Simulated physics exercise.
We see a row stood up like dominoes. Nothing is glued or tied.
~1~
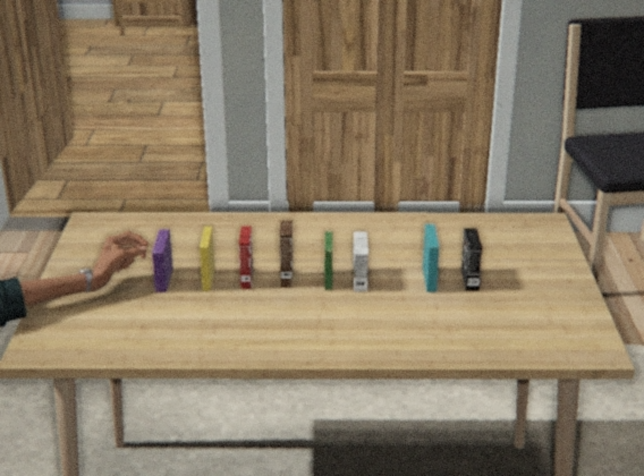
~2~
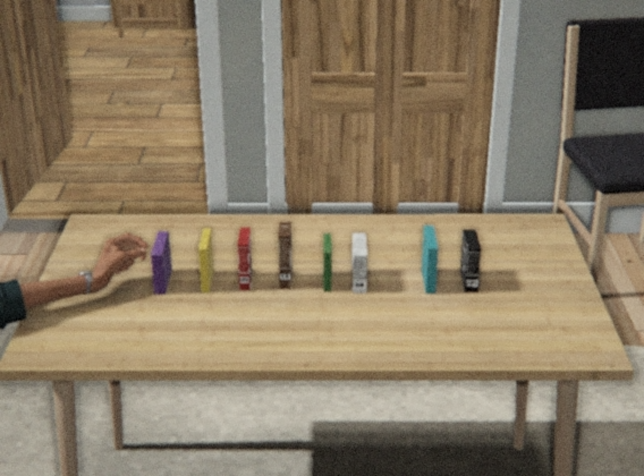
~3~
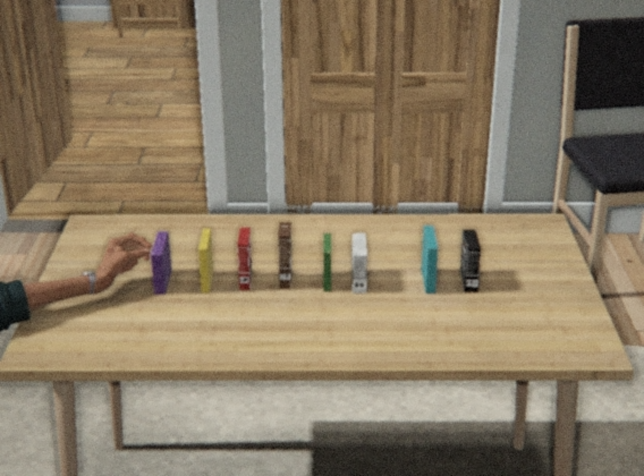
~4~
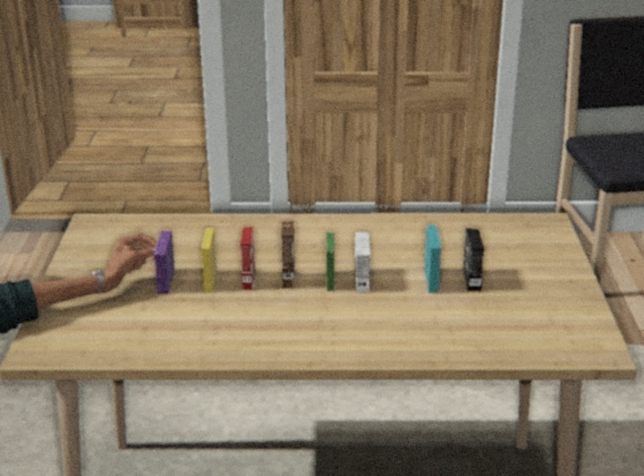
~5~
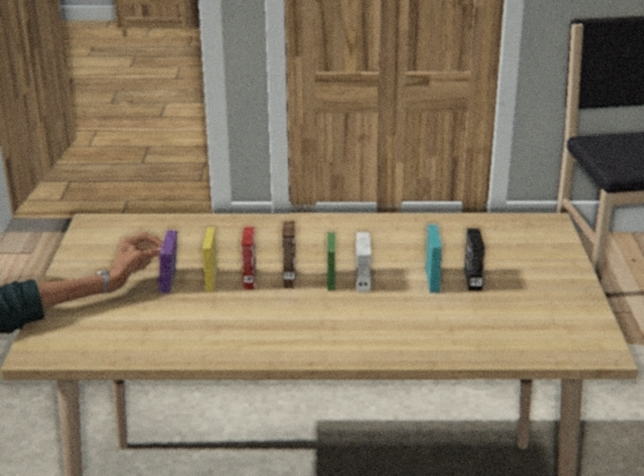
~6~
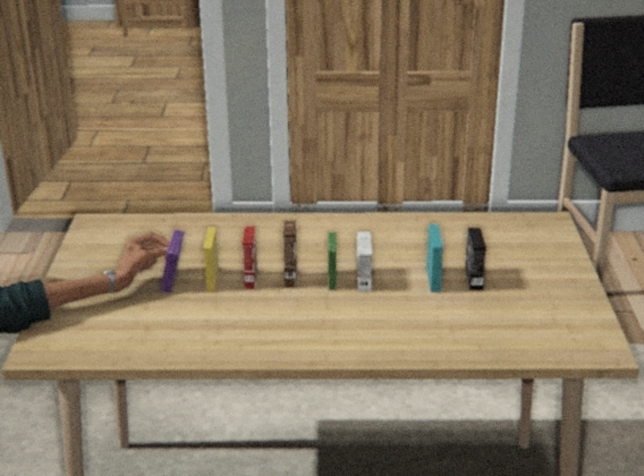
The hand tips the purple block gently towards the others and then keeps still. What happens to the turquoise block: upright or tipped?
The turquoise block keeps standing.
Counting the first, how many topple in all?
6 of them.
Then, 0.50 s past the last view, purple block 90° over; yellow board rocked 64° from its first pose; red packet rocked 46° from its first pose; brown packet rocked 17° from its first pose.
Then, 0.70 s past the last view, purple block 90° over; brown packet rocked 59° from its first pose; red packet rocked 73° from its first pose; yellow board rocked 73° from its first pose.
Finally, down or leaning hard on the table, red packet, yellow board, white packet, green board and brown packet; turquoise block still in place. Final places as the last picture's camera would see them, turquoise block near (435, 258).
